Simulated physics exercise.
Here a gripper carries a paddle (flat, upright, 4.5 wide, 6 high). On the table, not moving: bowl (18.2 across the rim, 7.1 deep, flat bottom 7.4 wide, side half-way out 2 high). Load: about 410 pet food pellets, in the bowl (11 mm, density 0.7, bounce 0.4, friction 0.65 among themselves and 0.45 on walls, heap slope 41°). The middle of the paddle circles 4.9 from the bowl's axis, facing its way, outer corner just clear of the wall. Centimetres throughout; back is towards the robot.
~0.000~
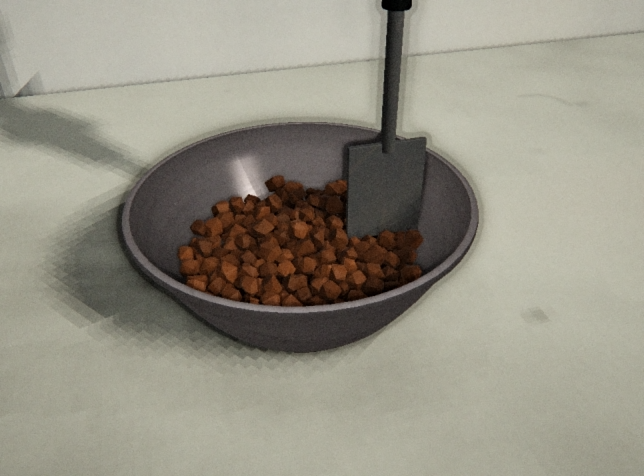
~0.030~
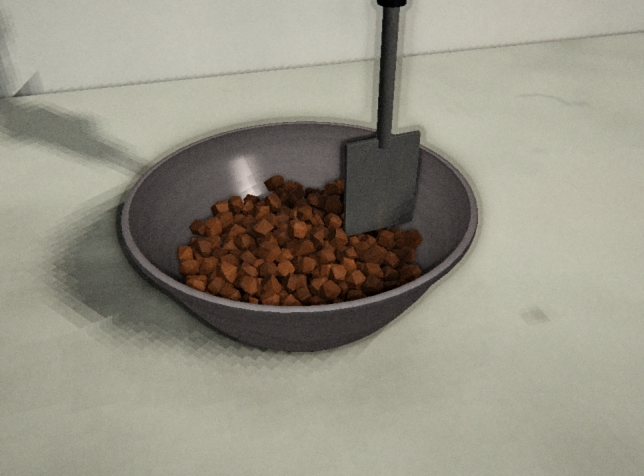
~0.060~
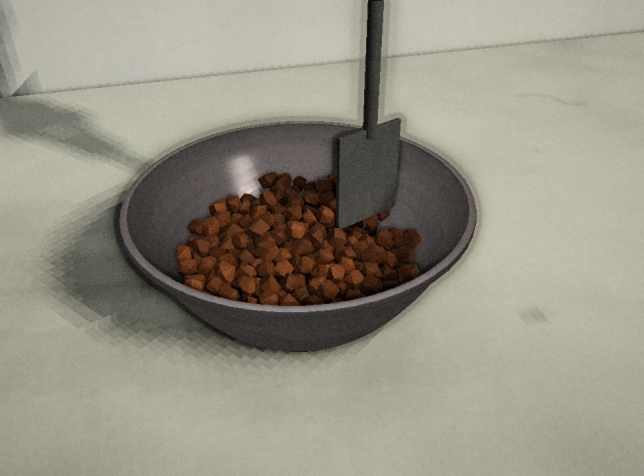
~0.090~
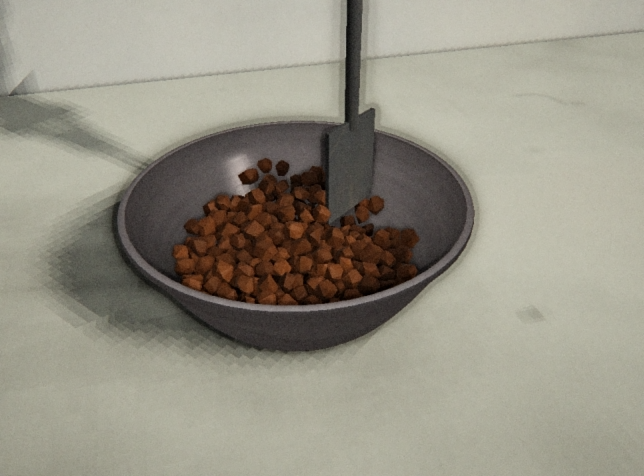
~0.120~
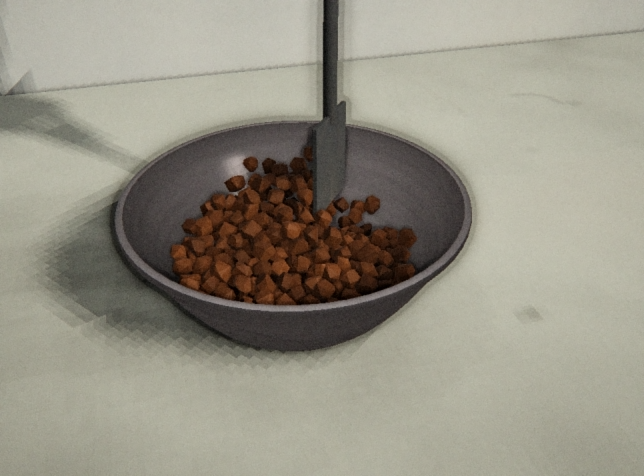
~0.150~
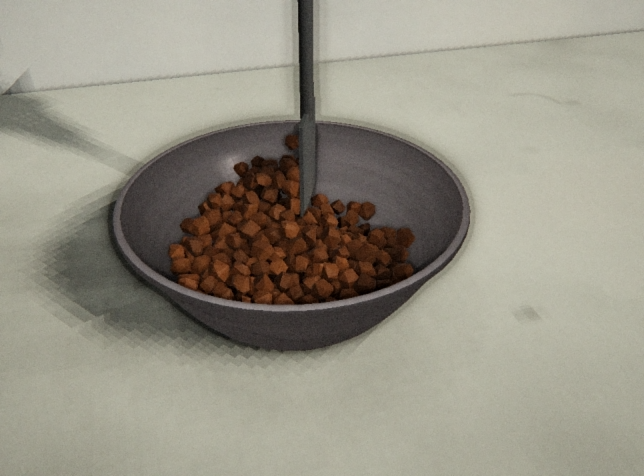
A dark grey paddle on a thin upright rod sweeps leftward along the far inside of a bowl, turning from broad face to narrow edge as it goes. The grey-purple bowl sits on a pale, mottled tabletop before a whitish wall, seen from above at an angle by a still camera. Reddish-brown pellets heaped inside shift and pile up towards the back left beside the blade.
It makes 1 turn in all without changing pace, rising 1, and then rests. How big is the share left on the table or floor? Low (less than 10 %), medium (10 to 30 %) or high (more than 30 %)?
A low share, less than 10 %, ends on the table or floor.
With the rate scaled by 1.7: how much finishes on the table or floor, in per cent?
About 15 per cent.
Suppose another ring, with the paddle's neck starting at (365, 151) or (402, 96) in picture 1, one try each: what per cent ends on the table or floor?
About 5 and 0 per cent.
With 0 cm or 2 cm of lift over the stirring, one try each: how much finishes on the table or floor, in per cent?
Some 10 and 0 per cent.
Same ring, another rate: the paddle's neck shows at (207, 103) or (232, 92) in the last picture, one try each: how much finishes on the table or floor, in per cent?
About 20 and 15 per cent.
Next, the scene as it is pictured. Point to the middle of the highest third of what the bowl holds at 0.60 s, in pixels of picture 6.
Around (350, 255).
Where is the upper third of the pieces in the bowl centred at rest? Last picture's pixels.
Around (325, 238).
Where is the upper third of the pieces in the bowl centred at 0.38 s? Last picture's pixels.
Near (244, 265).
After 0.38 s, 179° round, highest piece 9 above the table; 409 in the bowl, 1 in flight or on the tool.
After 0.60 s, 293° round, highest piece 9 above the table; 399 in the bowl, 6 on the table or floor, 5 in flight or on the tool.
After 0.91 s, 0° round, highest piece 6 above the table; 397 in the bowl, 13 on the table or floor.
After 1.61 s, 0° round, highest piece 6 above the table; 397 in the bowl, 13 on the table or floor.
At rest, 397 in the bowl, 13 on the table or floor. That is 3 % on the table or floor.
